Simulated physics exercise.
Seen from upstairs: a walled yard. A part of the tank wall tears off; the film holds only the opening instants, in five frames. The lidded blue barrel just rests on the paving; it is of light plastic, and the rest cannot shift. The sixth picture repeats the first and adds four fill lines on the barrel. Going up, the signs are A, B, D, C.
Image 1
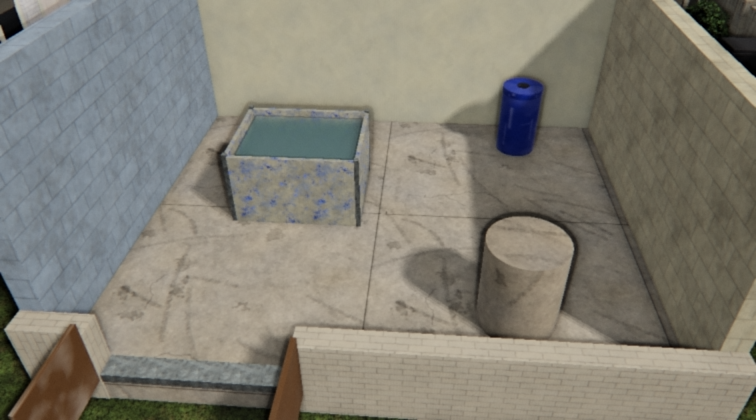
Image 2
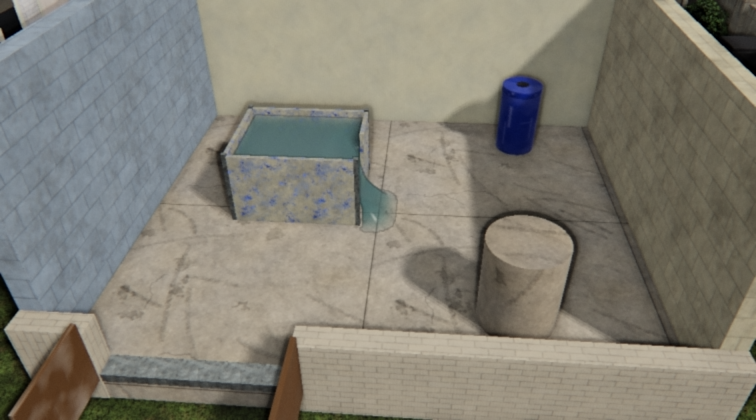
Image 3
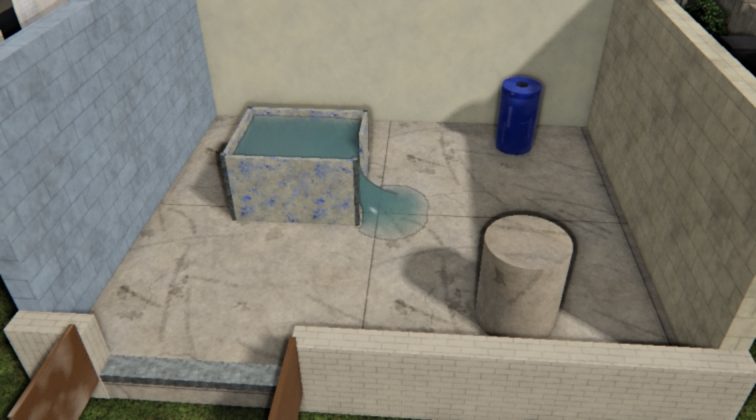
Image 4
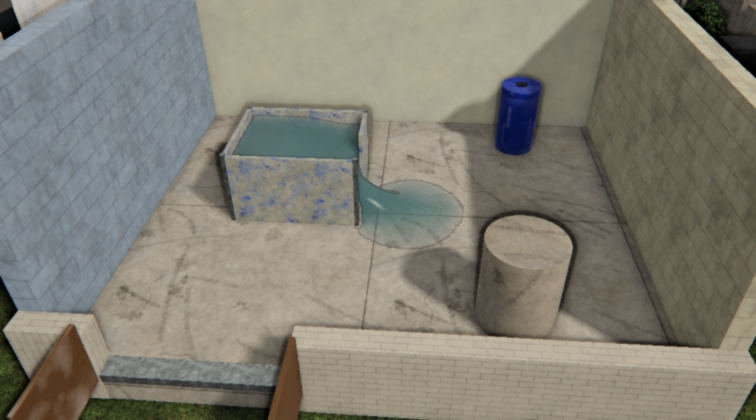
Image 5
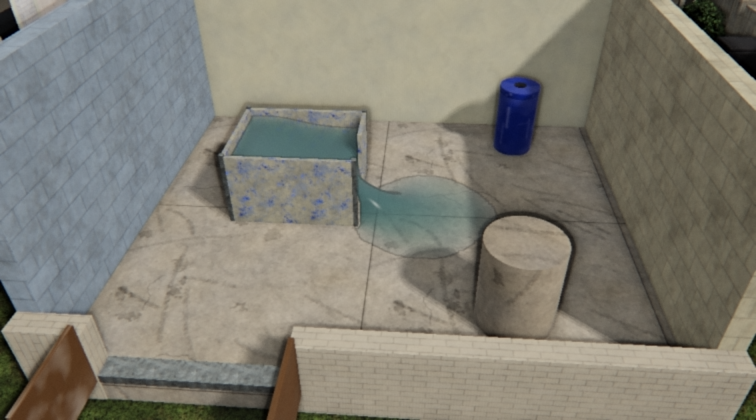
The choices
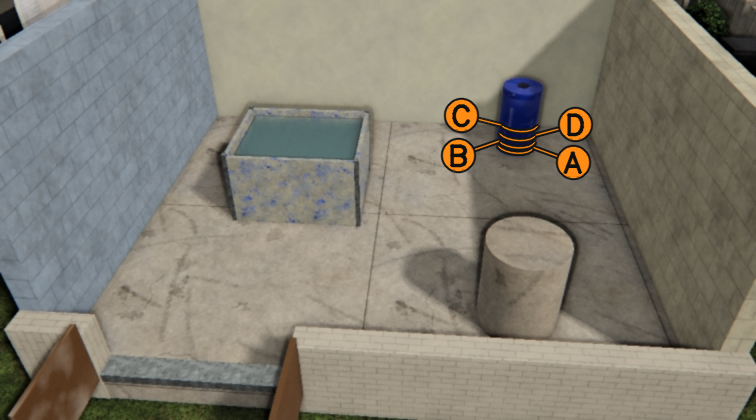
A walled yard holds a full tank as water pours out and spreads rightward.
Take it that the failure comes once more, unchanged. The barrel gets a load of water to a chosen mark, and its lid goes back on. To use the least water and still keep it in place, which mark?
Line B.
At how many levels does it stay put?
Three of the four.
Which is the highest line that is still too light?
It is A.
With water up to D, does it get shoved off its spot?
No.
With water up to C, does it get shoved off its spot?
No, that is safe.
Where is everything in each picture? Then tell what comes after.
In the first picture, lid of the blue barrel at (523, 86); tank full, its middle at (300, 139); open gate at (195, 324).
In the second picture, 1 % of the ground wet, in view closest to the barrel at (389, 197).
In the third picture, 3 % of the ground wet, in view closest to the barrel at (419, 197).
In the fourth picture, 5 % of the ground wet, in view closest to the barrel at (438, 189).
In the fifth picture, lid of the blue barrel at (520, 86); 8 % of the ground wet, in view closest to the barrel at (446, 180).
On the marked copy, A at (517, 153); B at (518, 147); C at (520, 131); D at (519, 140); from the bottom up A, B, D, C.
If A is chosen, it is pushed about twice its own width away.
If B is chosen, it does not move.
If C is chosen, it does not move.
If D is chosen, it does not move.
